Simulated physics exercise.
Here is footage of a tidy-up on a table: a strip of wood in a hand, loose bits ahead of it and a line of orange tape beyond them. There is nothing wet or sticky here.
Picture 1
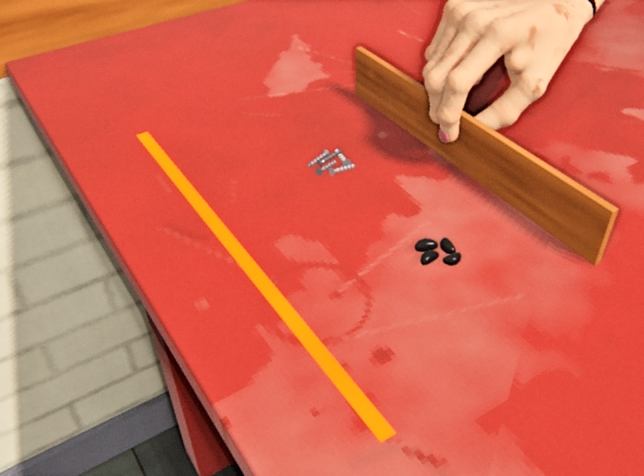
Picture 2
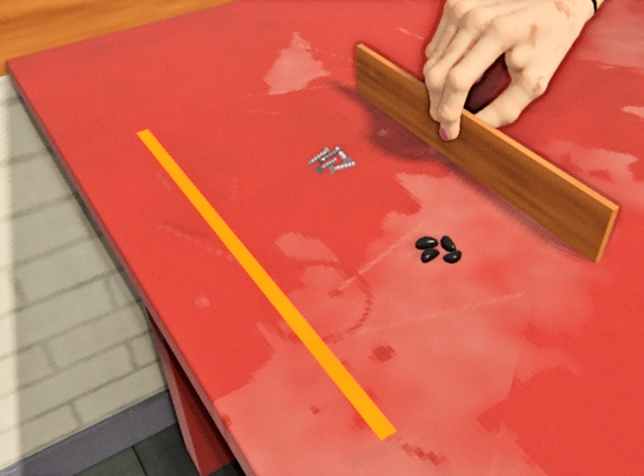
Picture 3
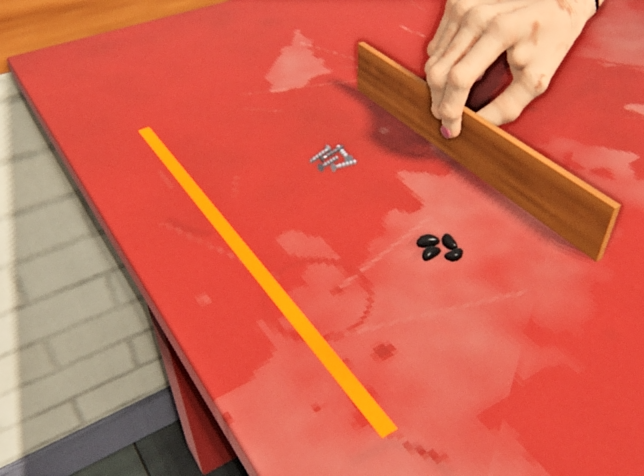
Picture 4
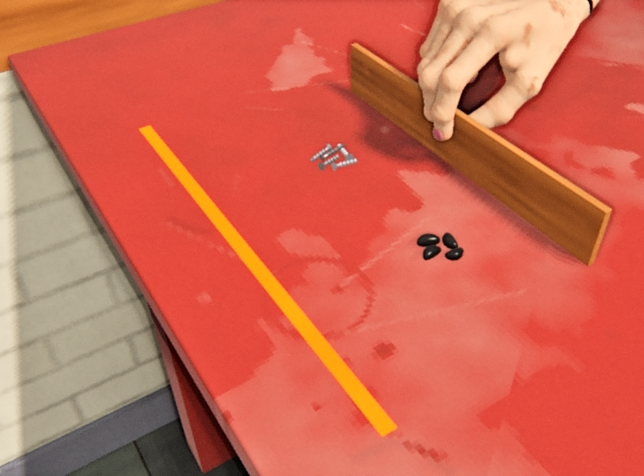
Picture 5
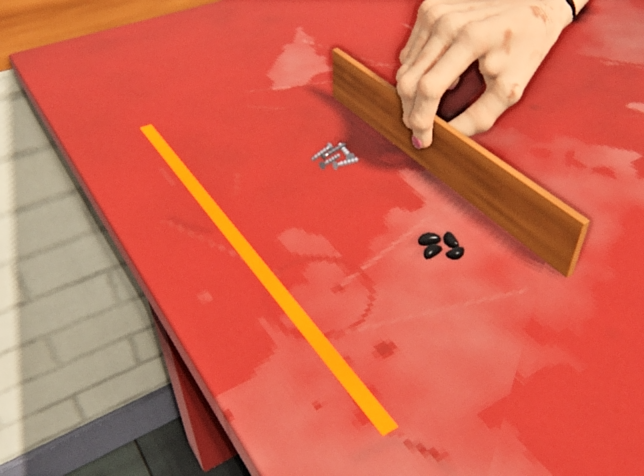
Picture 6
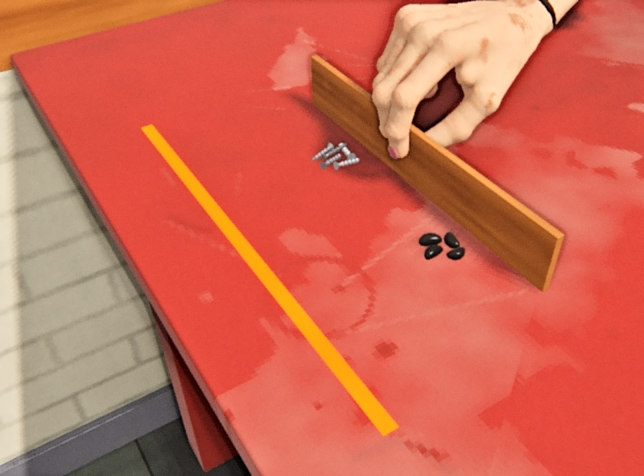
A hand grips an upright strip of wood at the upper right of a worn red table, seen from above at an angle beside a pale brick wall. Small steel screws and four black beans lie near the strip, with orange tape running diagonally to their left. The strip rests, then slides a short way left and slightly down, while the view barely shifts.
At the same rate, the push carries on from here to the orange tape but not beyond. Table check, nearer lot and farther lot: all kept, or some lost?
Nearer lot all kept, farther lot all kept.
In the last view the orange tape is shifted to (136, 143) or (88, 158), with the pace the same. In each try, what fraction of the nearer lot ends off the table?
First try 0 in a hundred, second try 100 in a hundred.
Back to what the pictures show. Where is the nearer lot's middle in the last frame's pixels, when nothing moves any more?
Resting middle, last view: About (272, 327).
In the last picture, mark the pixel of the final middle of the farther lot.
The centre settles at about (184, 212).
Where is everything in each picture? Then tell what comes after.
Strip of wood (583, 221), at rest; orange tape (150, 144), about a palm's width from the edge; edge at (146, 297); nearer lot (447, 246), a few black beans; farther lot (331, 157), a few steel screws, in the first frame.
Strip of wood (584, 219), at rest; farther lot (332, 155), in the second frame.
Strip of wood (585, 217), at rest; nearer lot (448, 242), in the third frame.
Strip of wood (577, 221); farther lot (334, 151), in the fourth frame.
Strip of wood (555, 232); nearer lot (450, 240), in the fifth frame.
Strip of wood (531, 245); orange tape (155, 137); edge at (150, 289); nearer lot (451, 241); farther lot (336, 151), in the sixth frame.
Then, 0.42 s later than the last frame, strip of wood still moving, near (323, 164); nearer lot all on the table, its front near (365, 283); farther lot all on the table, its front near (271, 187).
Then, 0.86 s later than the last frame, strip of wood stopped at the orange tape; nearer lot all on the table, its front near (265, 331); farther lot all on the table, its front near (177, 210).
Then, 1.14 s later than the last frame, strip of wood stopped at the orange tape; nearer lot all on the table, its front near (265, 331); farther lot all on the table, its front near (176, 219).
When it is over, strip of wood stopped at the orange tape; nearer lot all on the table, its front near (265, 331); farther lot all on the table, its front near (176, 219).
